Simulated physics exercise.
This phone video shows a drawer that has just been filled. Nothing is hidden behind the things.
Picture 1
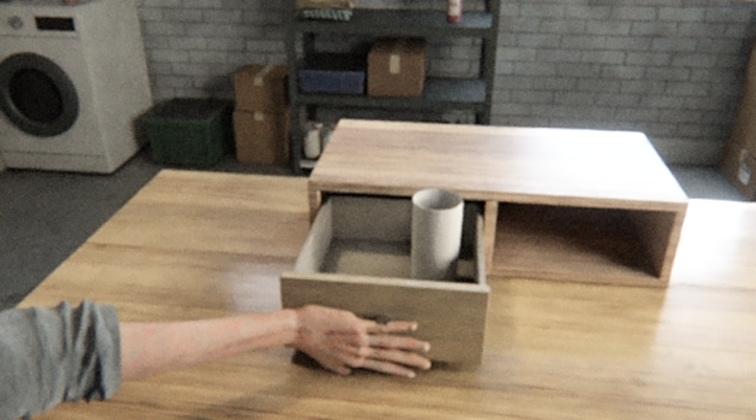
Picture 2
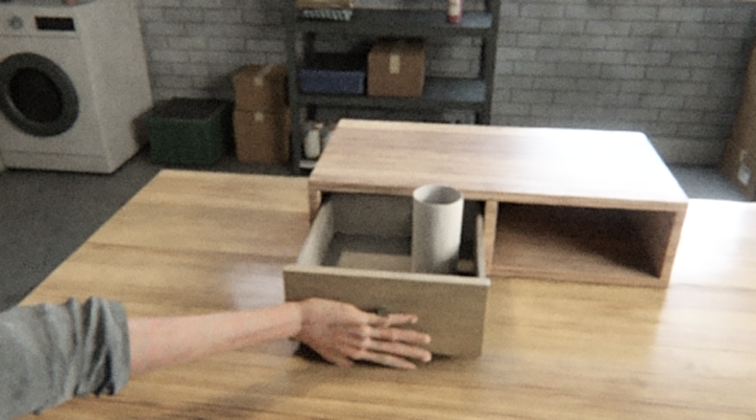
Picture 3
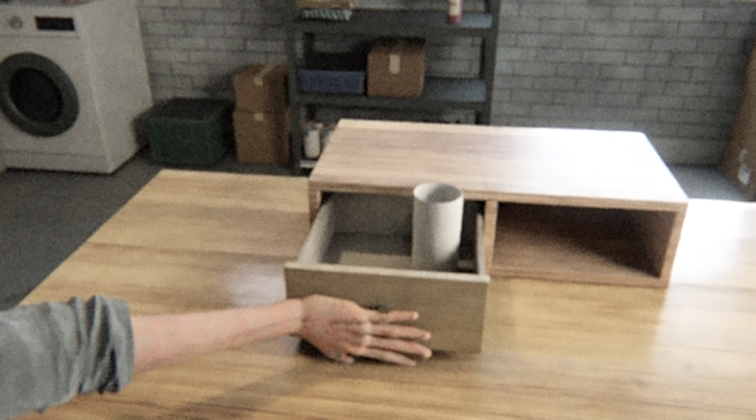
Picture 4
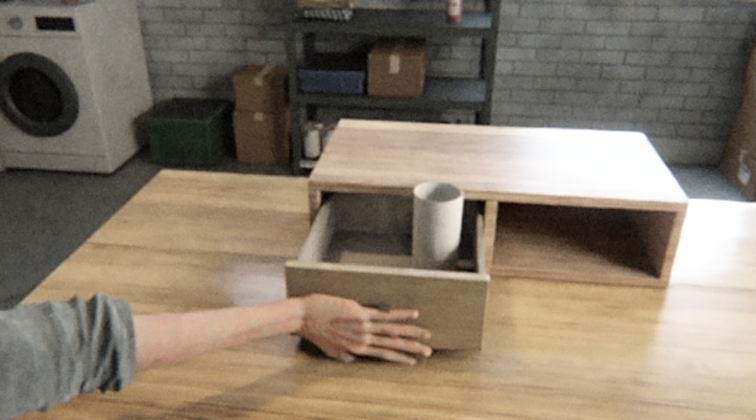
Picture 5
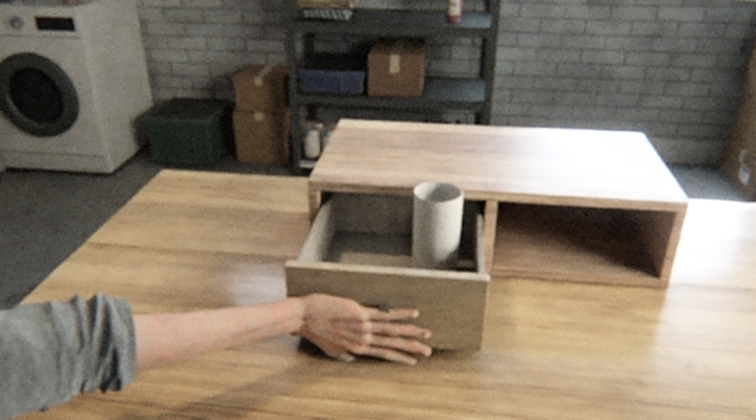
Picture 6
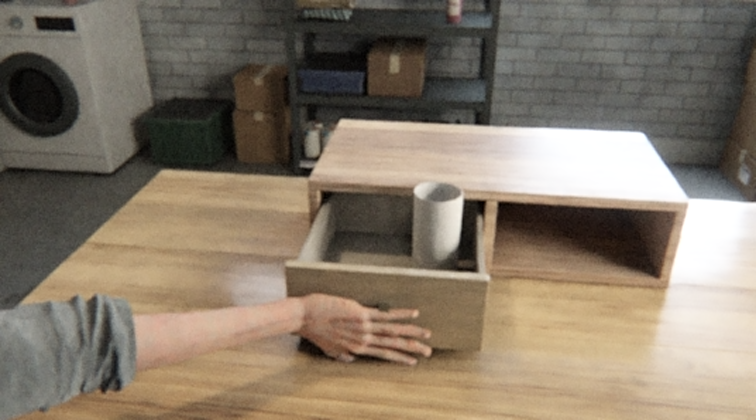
A hand pushes the open drawer holding a white beaker slightly inward, then stays still.
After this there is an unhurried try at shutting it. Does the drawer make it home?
It stops early.
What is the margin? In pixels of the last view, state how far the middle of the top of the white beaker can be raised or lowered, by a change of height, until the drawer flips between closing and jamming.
Move it 20 pixels downward and it flips.
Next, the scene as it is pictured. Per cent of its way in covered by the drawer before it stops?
I'd put it at some 60 in a hundred.
Then, 0.40 s past the last view, drawer starting in.
Finally, the drawer will not close.
